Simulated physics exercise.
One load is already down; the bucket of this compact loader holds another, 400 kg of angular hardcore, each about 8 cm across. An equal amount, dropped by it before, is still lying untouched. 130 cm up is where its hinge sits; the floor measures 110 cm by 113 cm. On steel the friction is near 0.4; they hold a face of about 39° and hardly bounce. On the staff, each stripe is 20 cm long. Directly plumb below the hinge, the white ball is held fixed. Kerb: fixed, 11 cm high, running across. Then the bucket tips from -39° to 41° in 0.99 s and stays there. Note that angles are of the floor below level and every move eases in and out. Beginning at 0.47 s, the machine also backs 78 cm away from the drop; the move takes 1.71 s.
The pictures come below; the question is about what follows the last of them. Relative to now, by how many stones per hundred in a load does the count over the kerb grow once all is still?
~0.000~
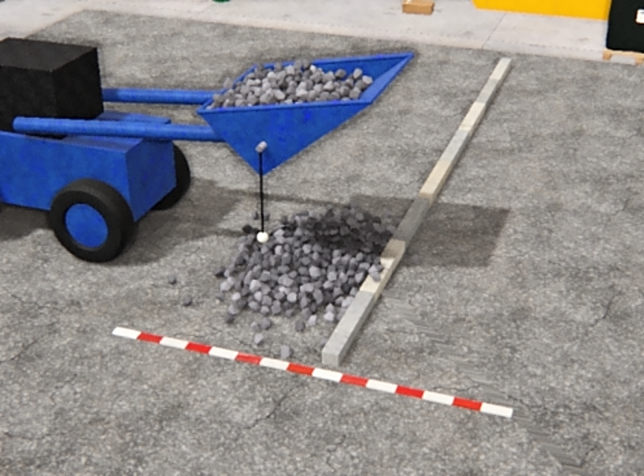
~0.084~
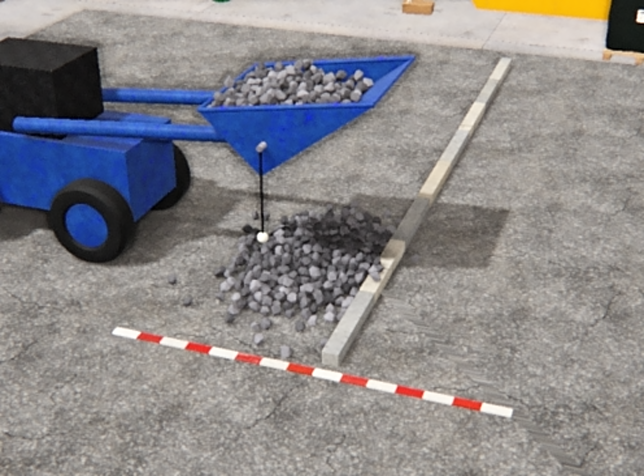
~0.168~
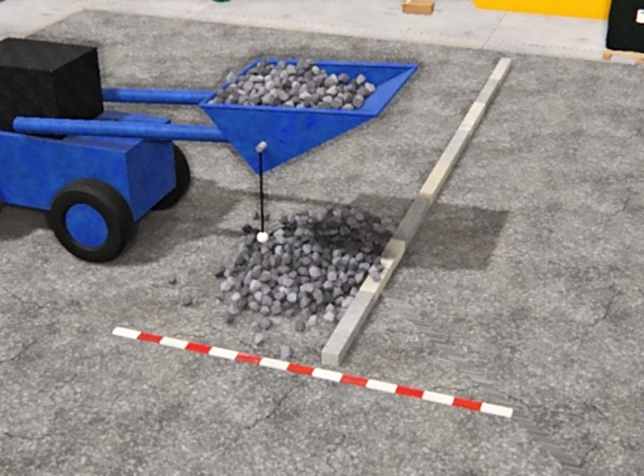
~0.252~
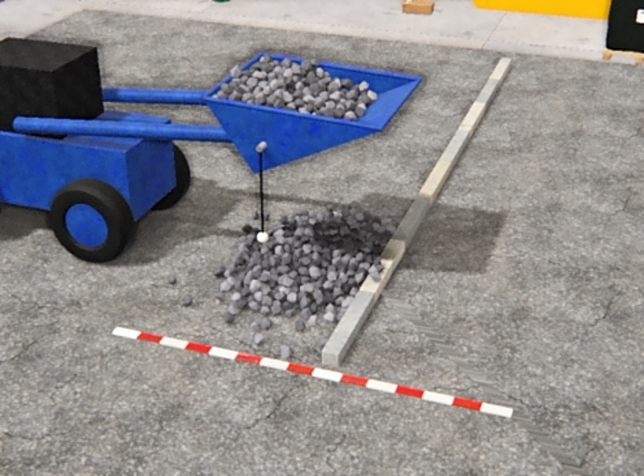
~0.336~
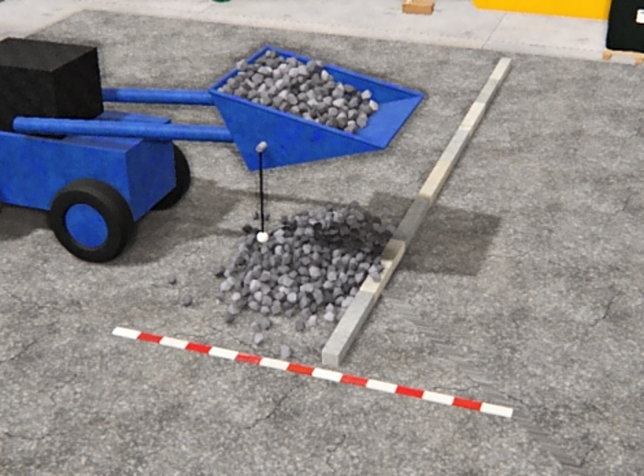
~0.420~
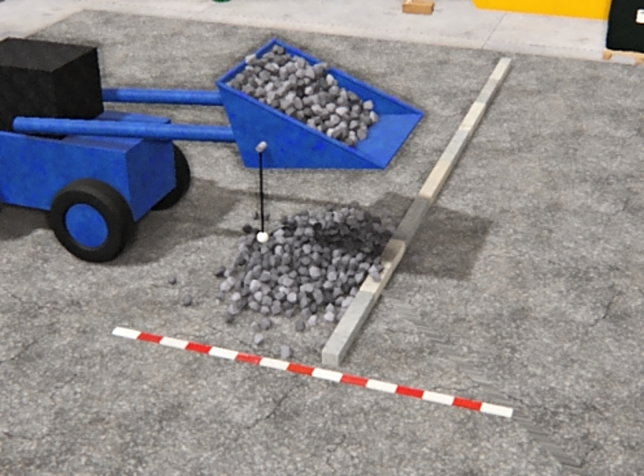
It grows by roughly 22 per hundred.
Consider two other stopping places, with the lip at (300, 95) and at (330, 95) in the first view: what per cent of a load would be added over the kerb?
First place: Roughly 0 %; second place: Roughly 10 %.
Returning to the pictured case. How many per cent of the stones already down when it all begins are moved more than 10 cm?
Roughly 0 % of them.
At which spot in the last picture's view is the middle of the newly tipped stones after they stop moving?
(355, 253).
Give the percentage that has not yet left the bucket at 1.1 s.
It holds some 65 percent.
After 0.7 s the floor is at 28°; in per cent of one load, 100 in the bucket, 100 on this side of the kerb; the foremost stones are at (379, 267).
After 1.1 s the floor is at 41°; in per cent of one load, 67 in the bucket, 133 on this side of the kerb; the foremost stones are at (383, 265).
After 2.6 s the floor is at 41°; in per cent of one load, 0 in the bucket, 177 on this side of the kerb, 22 over the kerb; the foremost stones are at (520, 275).
After 5.4 s the floor is at 41°; in per cent of one load, 0 in the bucket, 177 on this side of the kerb, 22 over the kerb; the foremost stones are at (520, 275). Net gain over the kerb, 22.
